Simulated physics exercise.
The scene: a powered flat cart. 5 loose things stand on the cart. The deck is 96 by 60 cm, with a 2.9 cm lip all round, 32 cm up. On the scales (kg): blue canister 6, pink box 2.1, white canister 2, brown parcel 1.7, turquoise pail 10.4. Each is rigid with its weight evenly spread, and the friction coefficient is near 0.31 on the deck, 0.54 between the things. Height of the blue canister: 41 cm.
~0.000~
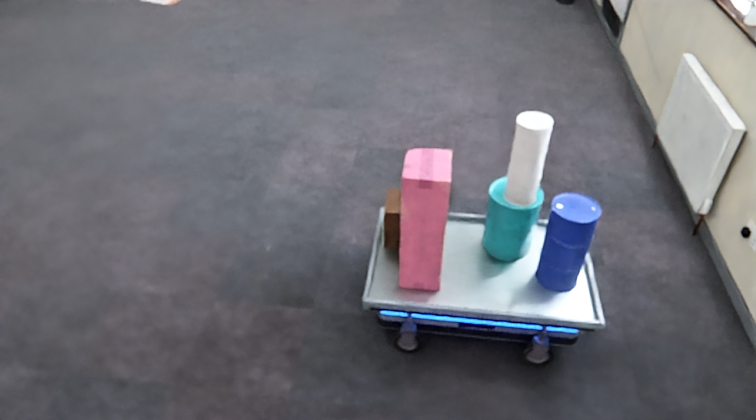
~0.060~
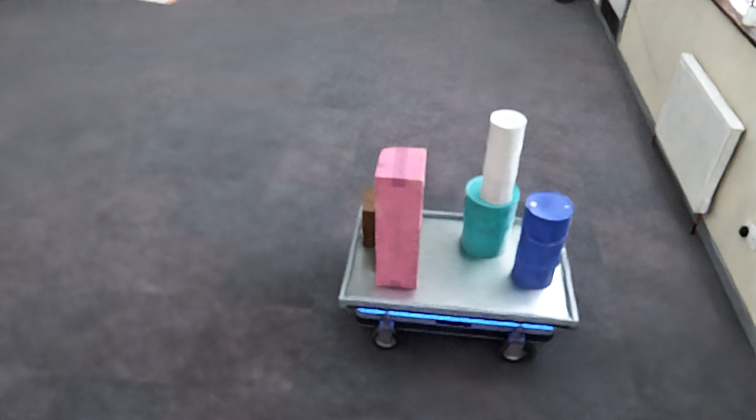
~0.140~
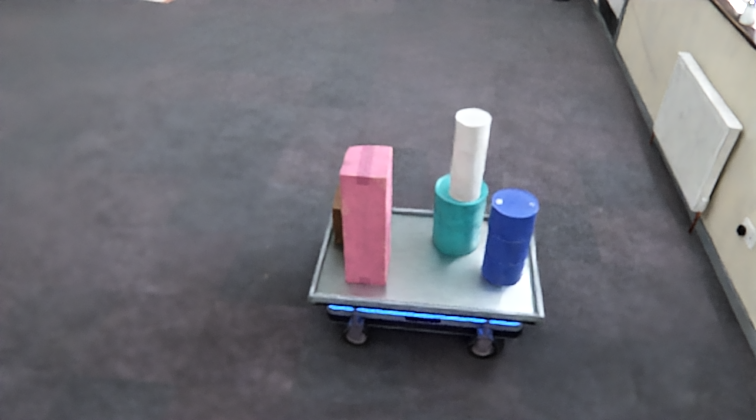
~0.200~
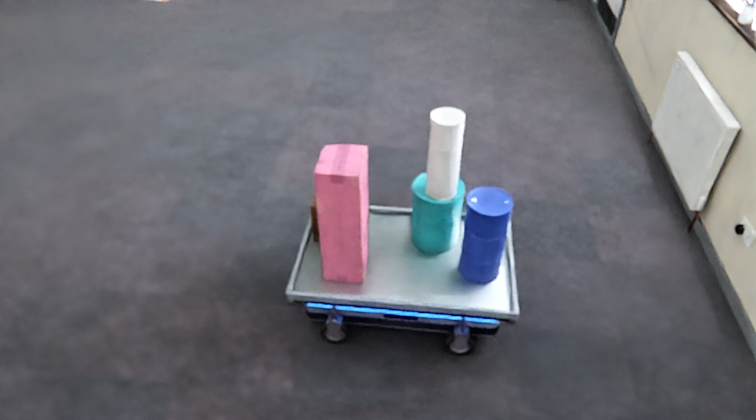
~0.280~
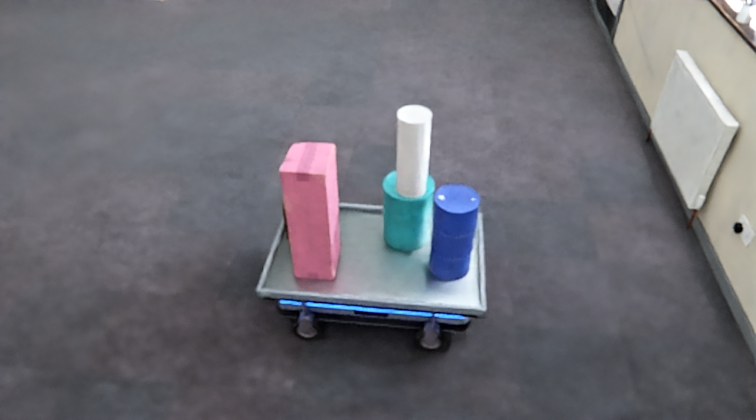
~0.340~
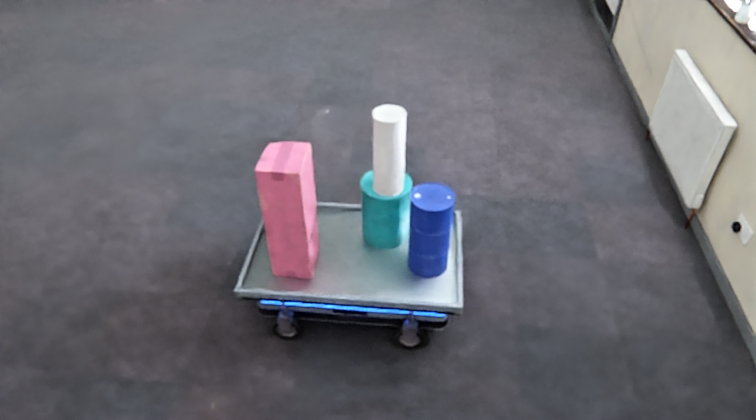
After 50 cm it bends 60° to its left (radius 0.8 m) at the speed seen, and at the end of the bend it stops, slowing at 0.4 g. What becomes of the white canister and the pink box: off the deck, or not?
The white canister gets thrown off; the pink box remains on the deck.
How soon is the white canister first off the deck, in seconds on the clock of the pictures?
Near 0.9 s.
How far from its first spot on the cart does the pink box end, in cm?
Some 28 cm.
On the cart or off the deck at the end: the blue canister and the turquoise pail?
The blue canister is still on the cart; the turquoise pail is still on the cart.
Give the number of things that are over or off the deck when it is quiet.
That comes to 3.
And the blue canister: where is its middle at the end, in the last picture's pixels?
At about (101, 369).
After 0.64 s, 109 cm covered, turned 31°; pink box leaning 19° near (170, 237); white canister leaning 6° near (254, 163); brown parcel leaning 18°.
After 1.04 s, 176 cm covered, turned 60°; white canister now off the deck; pink box on its side near (27, 395); brown parcel leaning 53°.
After 1.44 s, 201 cm covered, turned 60°, stopped; pink box on its side; brown parcel leaning 72°; blue canister slid 11 cm.
At rest (2.4 s), off the deck, white canister and brown parcel; tipped over on the cart, pink box; not toppled but over 10 cm from the start, blue canister and turquoise pail.
